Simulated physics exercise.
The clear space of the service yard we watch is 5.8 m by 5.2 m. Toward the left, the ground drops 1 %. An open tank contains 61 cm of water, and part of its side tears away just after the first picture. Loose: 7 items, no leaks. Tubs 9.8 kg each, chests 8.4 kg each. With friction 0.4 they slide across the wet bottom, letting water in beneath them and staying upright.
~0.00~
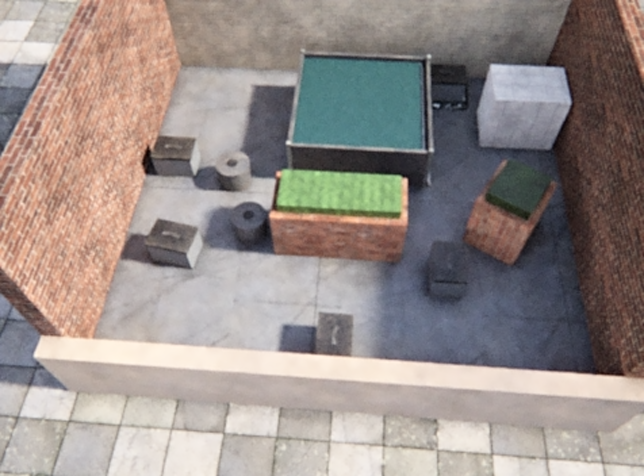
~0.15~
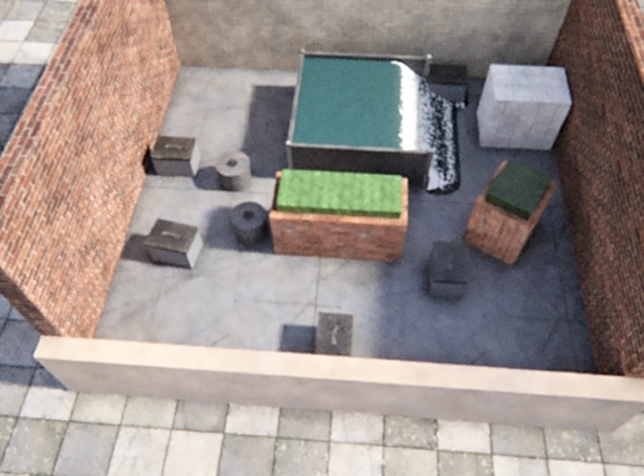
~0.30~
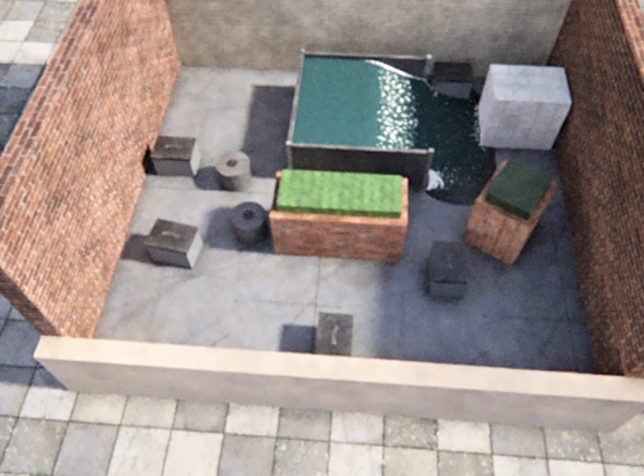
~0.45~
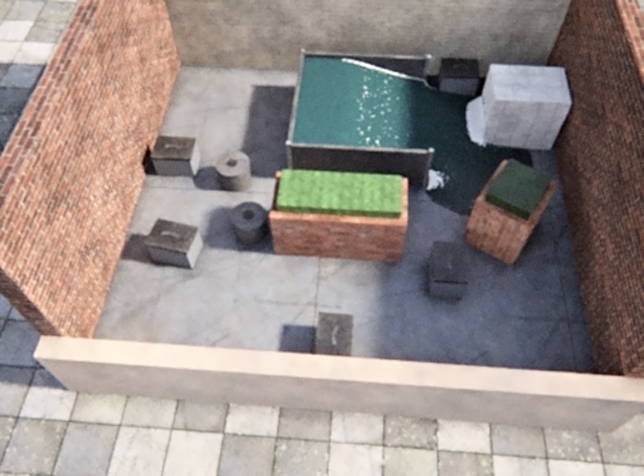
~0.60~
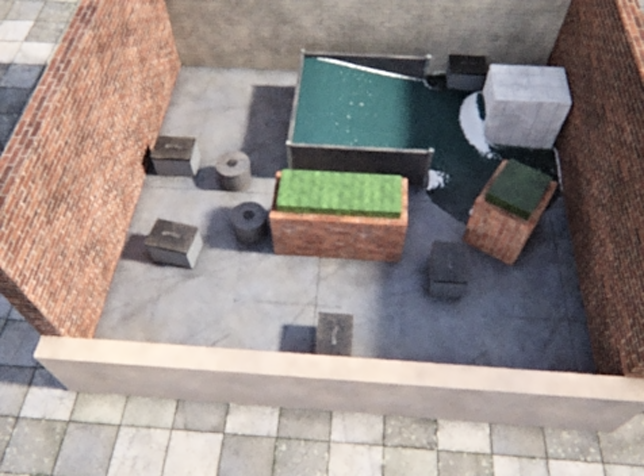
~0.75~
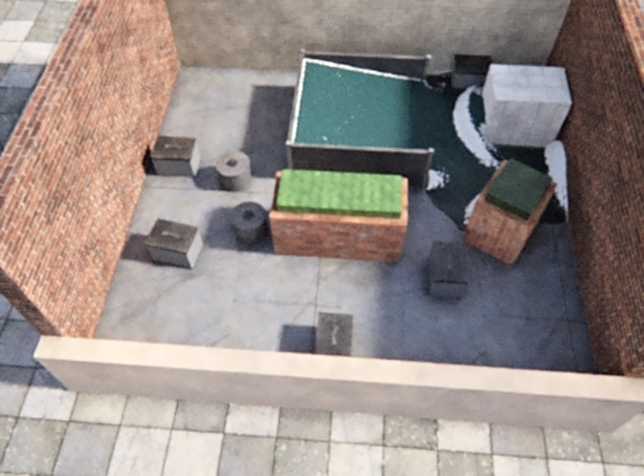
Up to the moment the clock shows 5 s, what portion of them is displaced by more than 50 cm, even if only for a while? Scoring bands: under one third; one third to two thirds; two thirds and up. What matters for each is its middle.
It is a third up to two thirds.
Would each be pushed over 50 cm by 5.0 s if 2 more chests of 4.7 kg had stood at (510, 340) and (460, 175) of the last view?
Respectively: Tops it; tops it.
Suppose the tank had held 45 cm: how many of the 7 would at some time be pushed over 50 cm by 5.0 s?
I count 3 of them in that case.
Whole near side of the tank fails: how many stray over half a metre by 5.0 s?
The answer would then be 6.
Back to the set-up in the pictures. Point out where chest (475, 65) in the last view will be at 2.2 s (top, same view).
(521, 66), roughly.
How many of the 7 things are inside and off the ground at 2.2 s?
By my count, 1.
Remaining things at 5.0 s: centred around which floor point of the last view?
Around (269, 216).
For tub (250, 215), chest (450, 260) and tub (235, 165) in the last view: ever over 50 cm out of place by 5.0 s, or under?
Result, in order: Undershooting / overshooting / undershooting.
After 1.1 s 1 of 7 are over 50 cm from their spots; 1 afloat.
After 2.2 s 1 of 7 are over 50 cm from their spots; 1 afloat.
After 3.5 s 2 of 7 are over 50 cm from their spots; 2 afloat.
After 5.0 s 2 of 7 are over 50 cm from their spots, and 3 have been at some point; 2 afloat.
